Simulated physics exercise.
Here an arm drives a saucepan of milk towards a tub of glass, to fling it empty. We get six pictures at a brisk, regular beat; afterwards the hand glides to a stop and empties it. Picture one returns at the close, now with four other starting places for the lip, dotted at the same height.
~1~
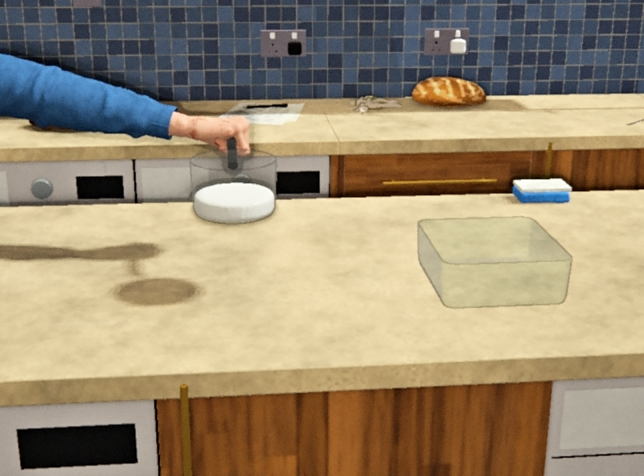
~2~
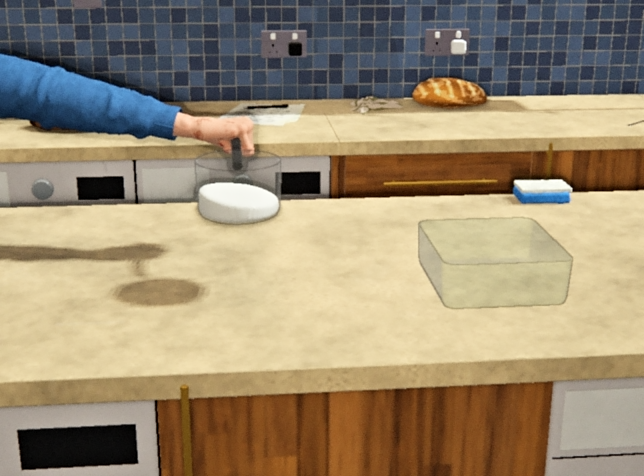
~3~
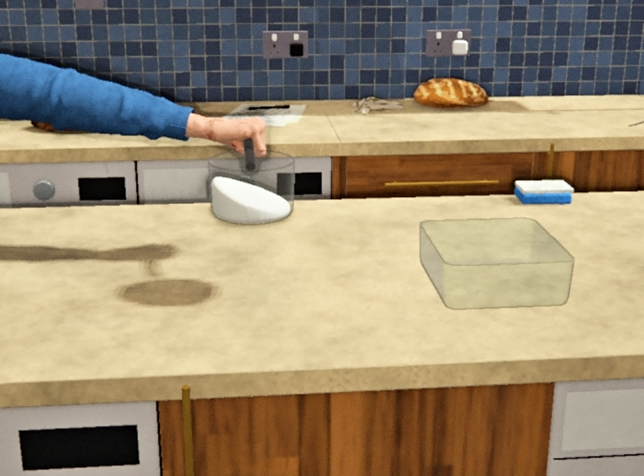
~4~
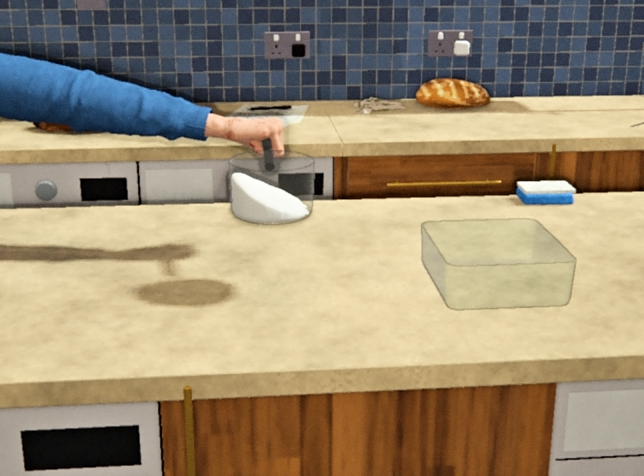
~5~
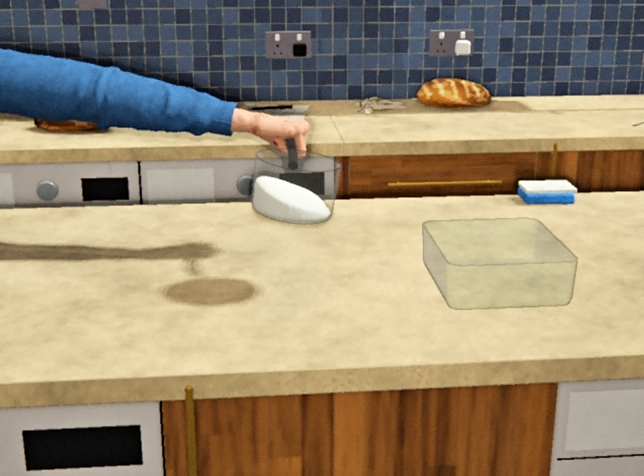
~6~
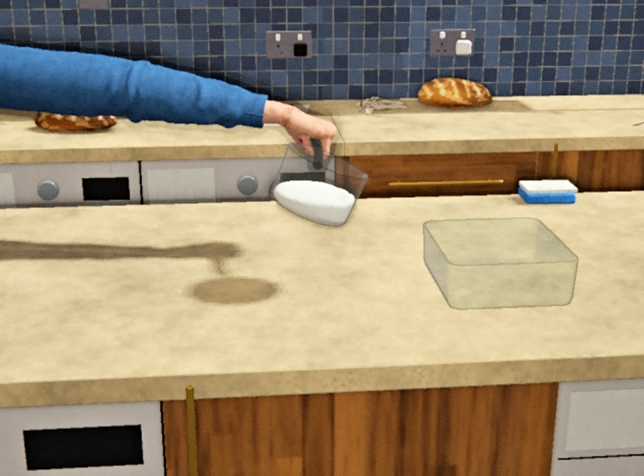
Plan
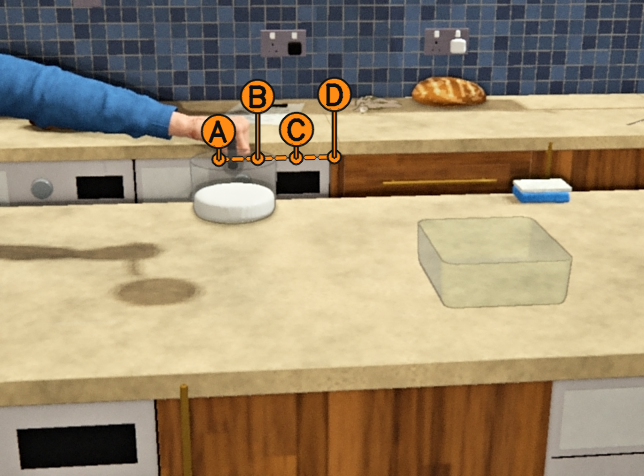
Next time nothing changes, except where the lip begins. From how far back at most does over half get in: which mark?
Spot C.
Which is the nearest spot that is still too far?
That would be B.
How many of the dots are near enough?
Two of them.
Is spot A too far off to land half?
Yes.
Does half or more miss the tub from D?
No, not at all.
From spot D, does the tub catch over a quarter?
Yes.
In orange, A at (218, 159); B at (257, 158); C at (296, 157); D at (334, 156).
With A, about 0 % lands in the tub, 99 % falls short.
With B, about 26 % lands in the tub, 68 % falls short and 6 % goes beside or beyond.
With C, about 66 % lands in the tub, 23 % falls short and 11 % goes beside or beyond.
With D, about 86 % lands in the tub, 11 % falls short and 3 % goes beside or beyond.
